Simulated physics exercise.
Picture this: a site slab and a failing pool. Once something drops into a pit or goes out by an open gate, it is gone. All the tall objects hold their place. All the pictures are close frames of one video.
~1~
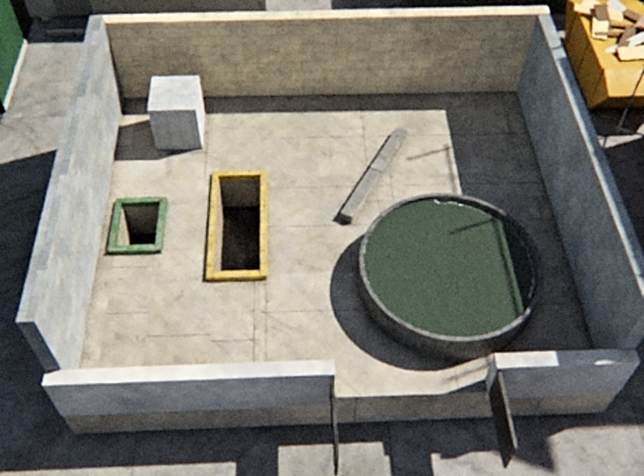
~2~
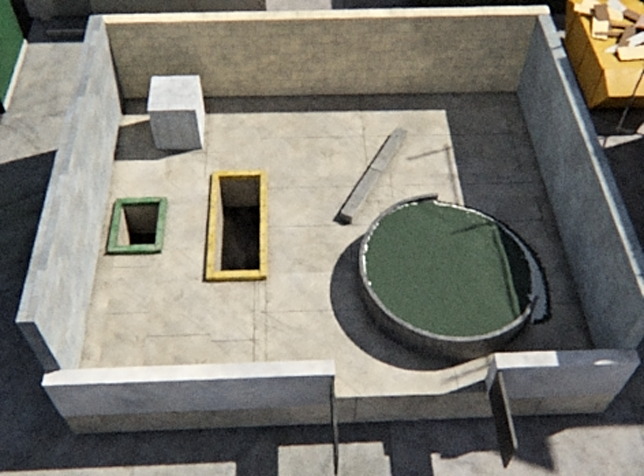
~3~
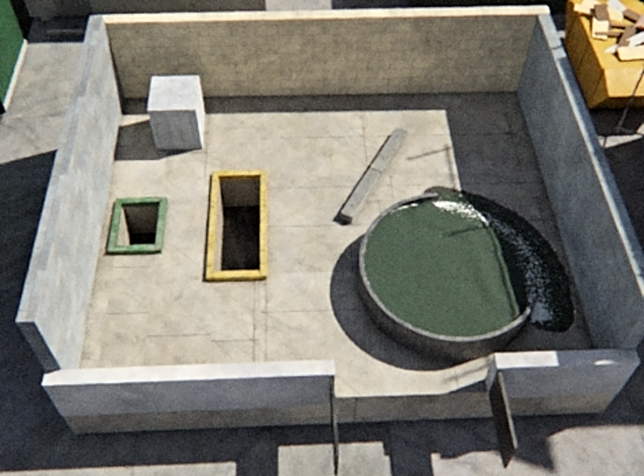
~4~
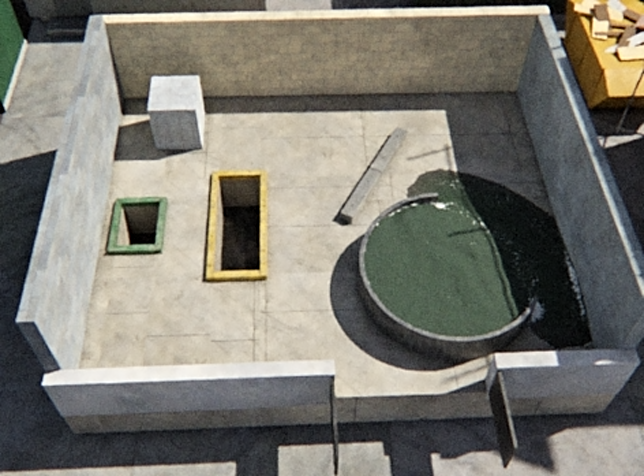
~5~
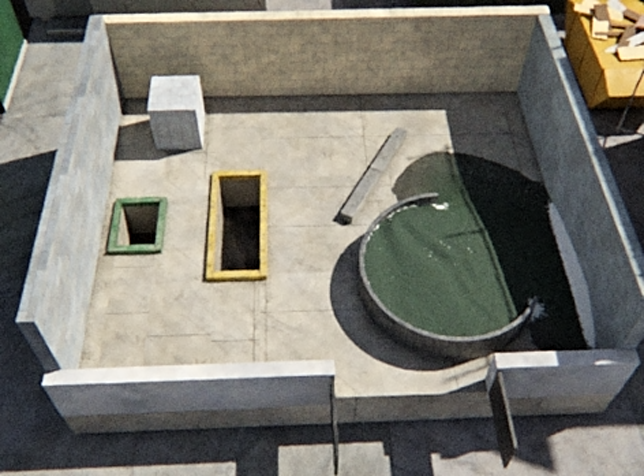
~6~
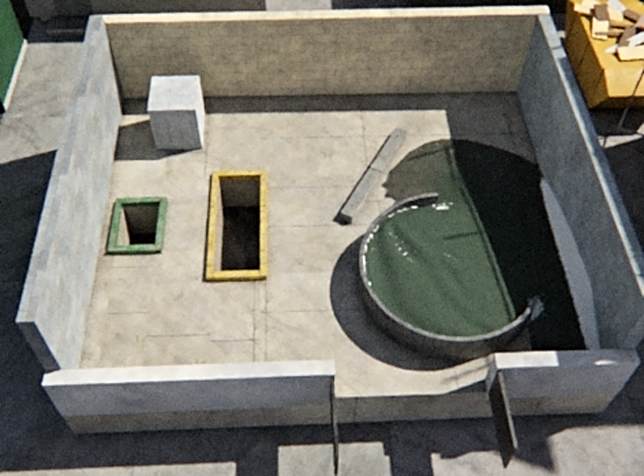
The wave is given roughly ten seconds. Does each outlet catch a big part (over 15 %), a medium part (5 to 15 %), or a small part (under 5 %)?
Parts caught - gate: A medium part; green pit: A small part; yellow pit: A small part.
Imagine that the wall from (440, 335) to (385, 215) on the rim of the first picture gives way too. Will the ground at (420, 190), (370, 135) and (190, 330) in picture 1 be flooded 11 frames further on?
In the order asked: Out of reach, out of reach, sodden.
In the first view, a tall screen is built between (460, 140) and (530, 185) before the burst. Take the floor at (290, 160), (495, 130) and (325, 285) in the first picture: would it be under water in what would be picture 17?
In order: Dry; wet; dry.
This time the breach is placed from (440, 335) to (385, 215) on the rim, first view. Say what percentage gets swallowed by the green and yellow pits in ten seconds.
Result - green: 4 %; yellow: 8 %.
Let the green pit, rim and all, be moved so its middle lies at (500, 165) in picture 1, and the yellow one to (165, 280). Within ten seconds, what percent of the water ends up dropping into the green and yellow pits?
I reckon green ends up with 15 percent and yellow with 0 percent.
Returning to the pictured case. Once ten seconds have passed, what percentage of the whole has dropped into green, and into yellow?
Estimated: 0 per cent and 0 per cent respectively.
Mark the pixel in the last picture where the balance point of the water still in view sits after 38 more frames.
About (422, 201).
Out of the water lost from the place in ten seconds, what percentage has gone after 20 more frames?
It comes to around 20 per cent.
A moment on, water covers 25 % of the floor; the gate 0 %, the green pit 0 %, the yellow pit 0 %.
Next, water covers 25 % of the floor; the gate 0 %, the green pit 0 %, the yellow pit 0 %.
Then, water covers 35 % of the floor; the gate 2 %, the green pit 0 %, the yellow pit 0 %.
Later, water covers 70 % of the floor; the gate 6 %, the green pit 0 %, the yellow pit 0 %.
In the end, water covers 90 % of the floor; the gate 9 %, the green pit 0 %, the yellow pit 0 %.
